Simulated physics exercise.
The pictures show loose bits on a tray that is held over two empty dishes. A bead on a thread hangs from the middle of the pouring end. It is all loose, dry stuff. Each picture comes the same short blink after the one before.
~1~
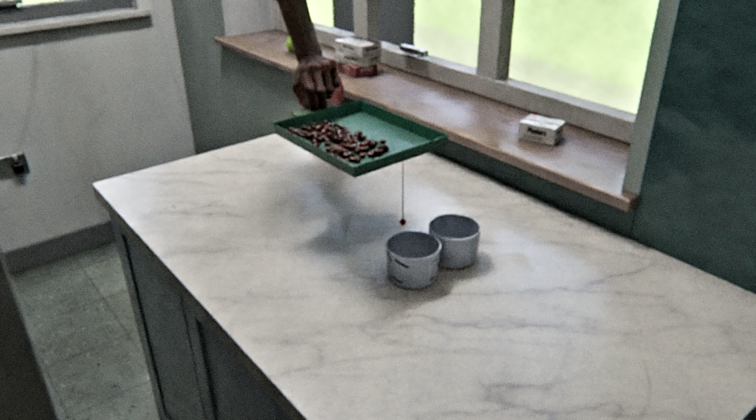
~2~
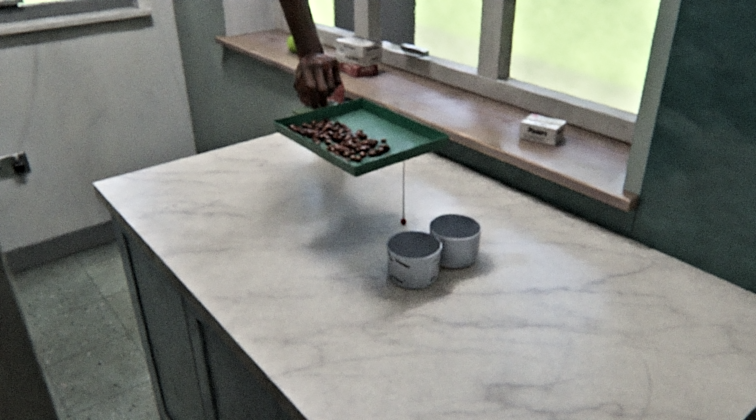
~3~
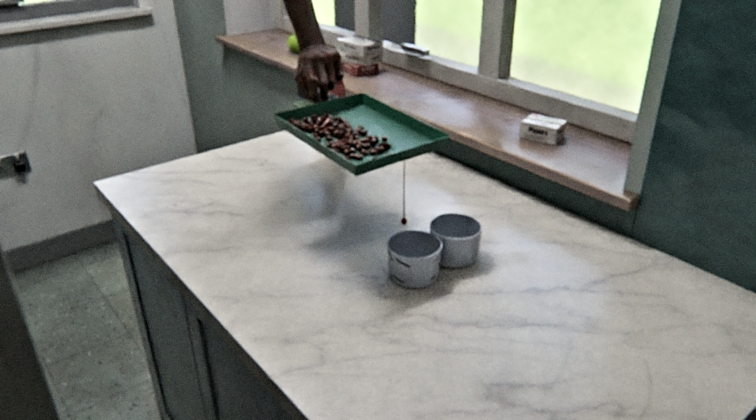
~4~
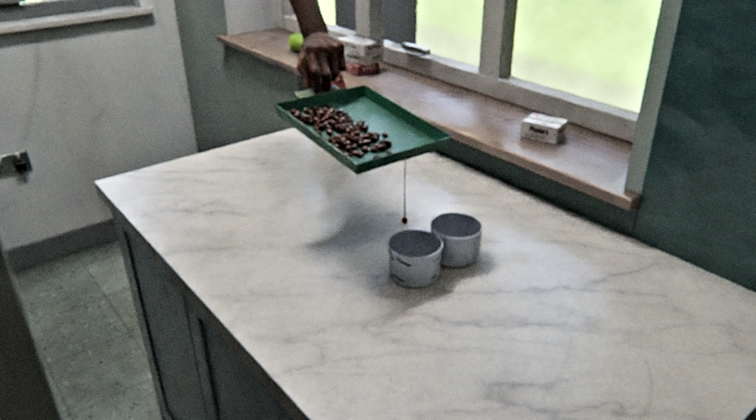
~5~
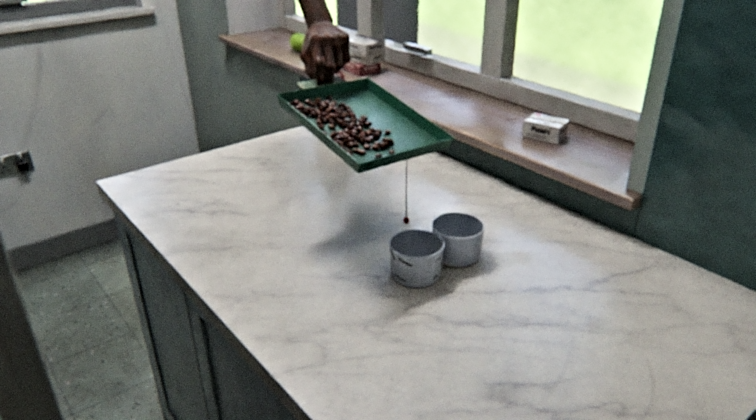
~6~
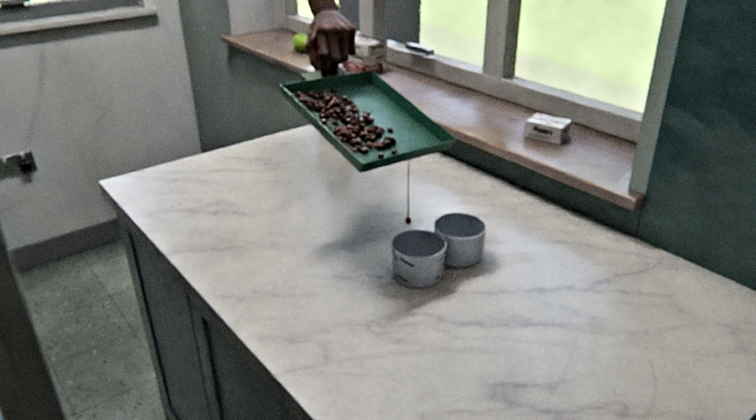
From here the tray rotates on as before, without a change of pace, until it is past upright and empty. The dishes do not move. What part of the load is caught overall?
The two hold more than half of the load.
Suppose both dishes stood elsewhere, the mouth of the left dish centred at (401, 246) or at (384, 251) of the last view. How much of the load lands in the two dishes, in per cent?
First some 70, then 50 per cent.
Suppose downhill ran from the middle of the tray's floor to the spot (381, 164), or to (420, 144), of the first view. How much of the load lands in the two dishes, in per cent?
In turn 20 and 20 in a hundred.
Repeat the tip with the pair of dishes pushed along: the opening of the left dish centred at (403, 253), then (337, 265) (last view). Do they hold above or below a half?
First the larger part, then below a half.
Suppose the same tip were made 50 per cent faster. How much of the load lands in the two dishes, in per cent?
About 80 per cent.
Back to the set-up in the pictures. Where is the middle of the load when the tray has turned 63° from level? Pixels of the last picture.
Around (416, 150).
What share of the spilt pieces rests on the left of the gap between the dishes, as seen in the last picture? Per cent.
Roughly 50 in a hundred.
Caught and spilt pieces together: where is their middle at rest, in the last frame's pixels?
Roughly at (451, 256).
Soon, tray tipped steeply; nearly all on the tray; a small part in the air.
A while on, tray tipped past a quarter turn; about a third on the tray; a small part in the left dish; about a quarter in the right dish; a small part outside both; about a quarter in the air.
Towards the end, tray tipped past a quarter turn; about a third in the left dish; about half in the right dish; a small part outside both.
Finally, tray tipped past a quarter turn; about a third in the left dish; about half in the right dish; a small part outside both.
